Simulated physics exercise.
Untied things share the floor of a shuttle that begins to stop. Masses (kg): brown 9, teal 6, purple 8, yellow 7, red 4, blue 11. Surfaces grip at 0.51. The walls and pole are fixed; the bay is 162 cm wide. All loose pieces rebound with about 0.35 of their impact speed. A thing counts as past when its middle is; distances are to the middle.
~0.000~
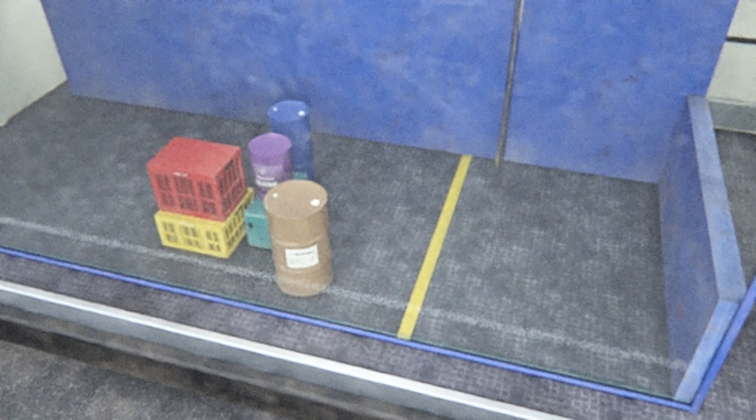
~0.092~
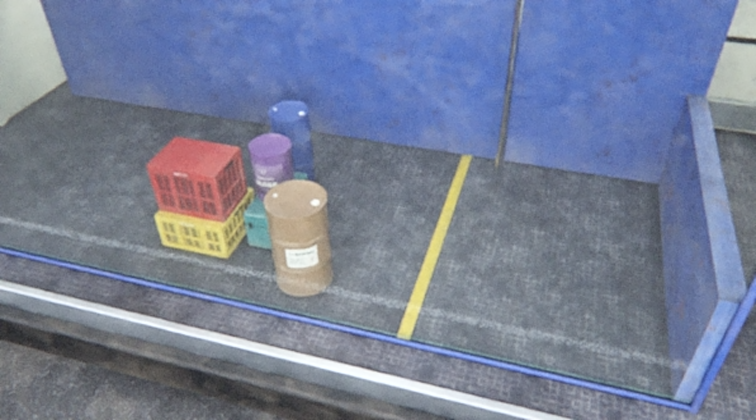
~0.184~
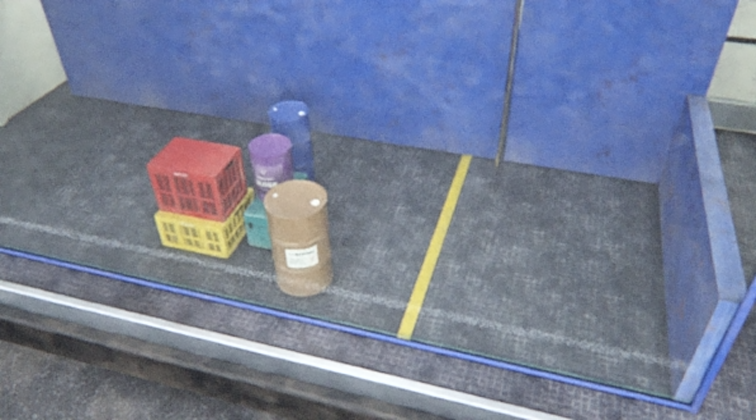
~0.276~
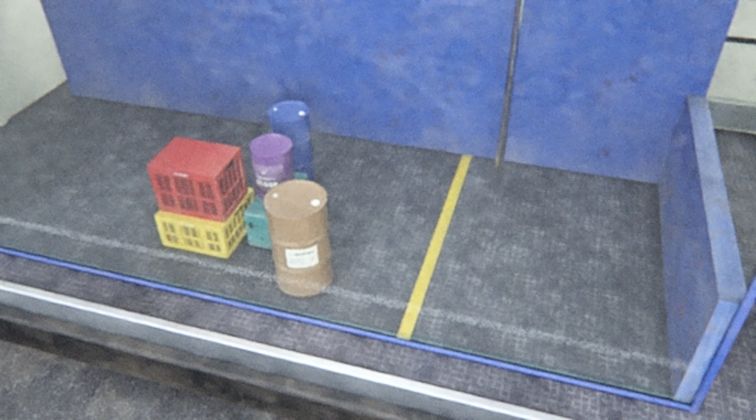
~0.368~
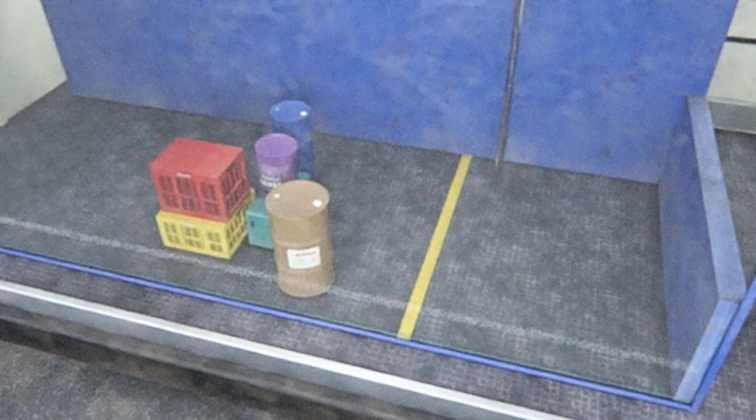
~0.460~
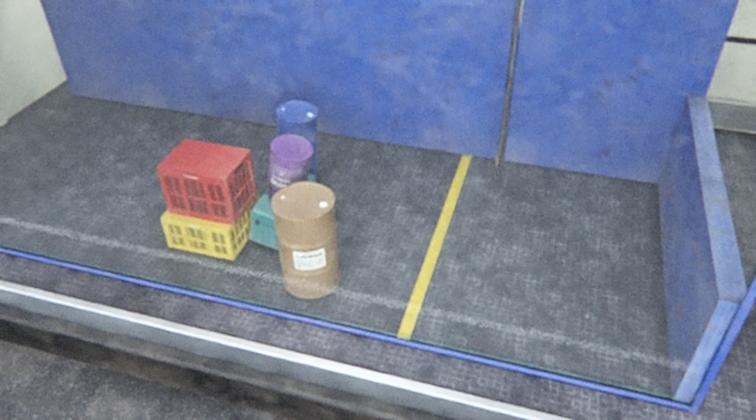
A red crate stacked on a yellow one stands left of centre on a dark grey floor, seen from above through a steady view, with blue walls behind and at the right. Beside the crates are a brown drum in front, a teal box, a purple container and a blue drum behind, left of a yellow line. All stay nearly still, then shift slightly rightward together.
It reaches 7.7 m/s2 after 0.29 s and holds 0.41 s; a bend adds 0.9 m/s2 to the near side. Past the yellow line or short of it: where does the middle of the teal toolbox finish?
The teal toolbox halts before the yellow line.
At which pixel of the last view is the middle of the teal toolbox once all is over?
At about (400, 238).
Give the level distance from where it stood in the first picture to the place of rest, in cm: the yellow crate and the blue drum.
Yellow crate 60, blue drum 80.
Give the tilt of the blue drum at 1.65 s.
About 90°.
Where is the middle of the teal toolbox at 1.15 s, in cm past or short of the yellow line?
Some 20 cm short of it.
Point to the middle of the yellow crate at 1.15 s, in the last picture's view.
Near (295, 242).
After 0.75 s the teal toolbox is 59 cm short of the yellow line, tilted 85°, near (329, 220) in the last picture's view; the yellow crate 100 cm short of the yellow line, tilted 0°.
After 1.15 s the teal toolbox is 18 cm short of the yellow line, tilted 90°, near (400, 238) in the last picture's view; the yellow crate 70 cm short of the yellow line, tilted 0°.
After 1.65 s the teal toolbox is 17 cm short of the yellow line, tilted 90°, near (400, 238) in the last picture's view; the yellow crate 70 cm short of the yellow line, tilted 0°.
By 3.1 s, brown drum crosses the yellow line; teal toolbox stops short of the yellow line; yellow crate stops short of the yellow line; red crate stops short of the yellow line; blue drum stops short of the yellow line.
